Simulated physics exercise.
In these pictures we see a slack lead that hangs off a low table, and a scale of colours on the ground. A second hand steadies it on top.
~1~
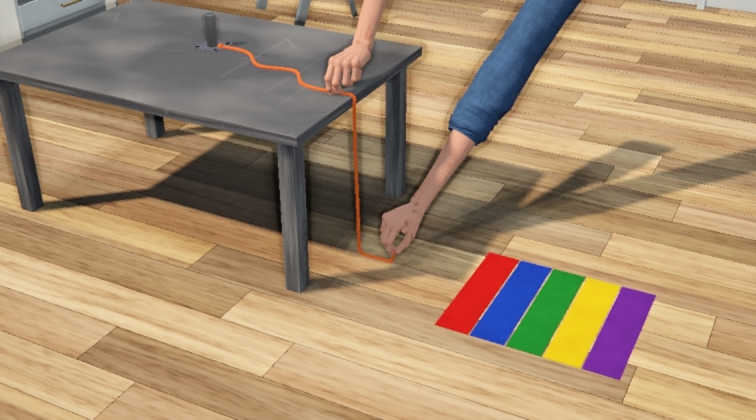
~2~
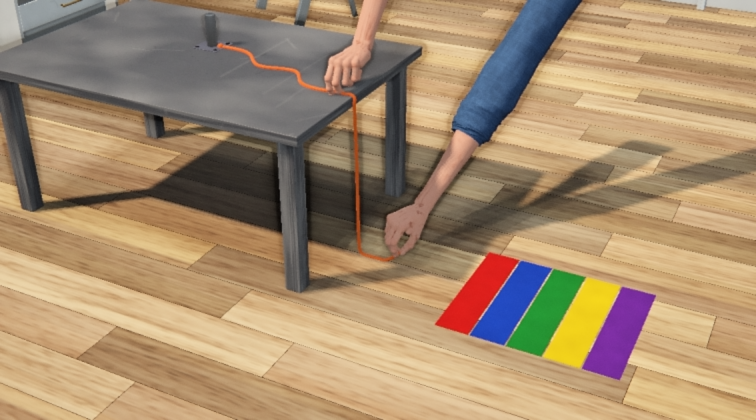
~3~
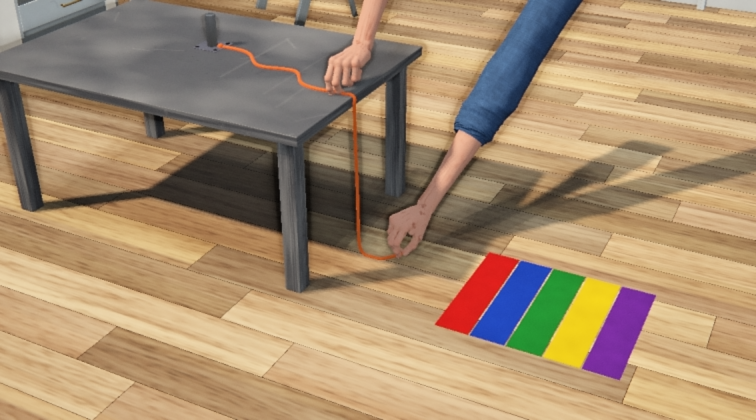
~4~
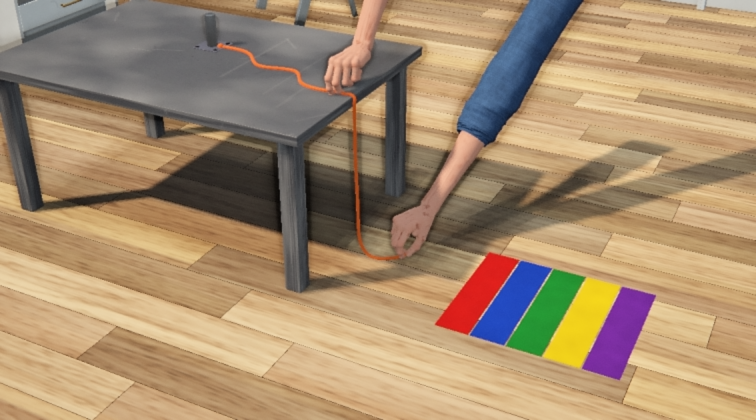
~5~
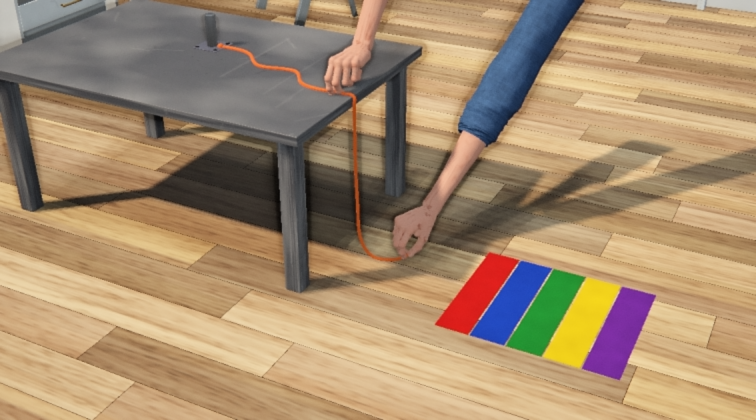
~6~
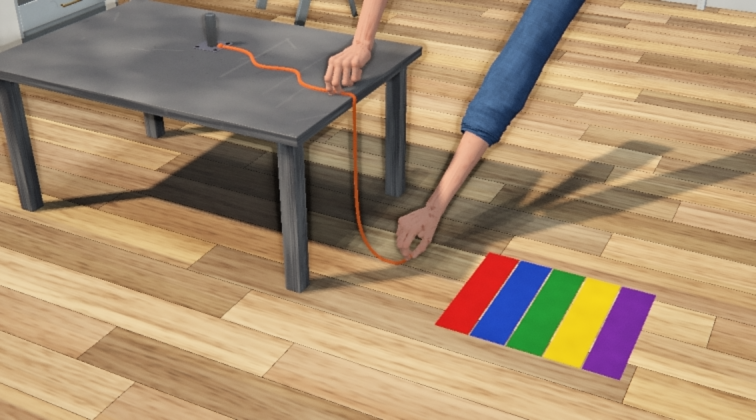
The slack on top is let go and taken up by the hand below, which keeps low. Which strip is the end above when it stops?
The blue one.
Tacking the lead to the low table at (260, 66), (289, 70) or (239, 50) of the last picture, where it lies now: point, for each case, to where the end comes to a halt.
Approximately (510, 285), (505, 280) and (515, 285) respectively.
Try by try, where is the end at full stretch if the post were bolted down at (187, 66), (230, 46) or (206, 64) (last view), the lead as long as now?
Approximate pixels in order: (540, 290), (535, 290), (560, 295).
Early on, end near (461, 270); short of the strips.
Midway, end near (496, 279); over red.
At the end of the slack, end near (516, 285); over blue. The blue one.
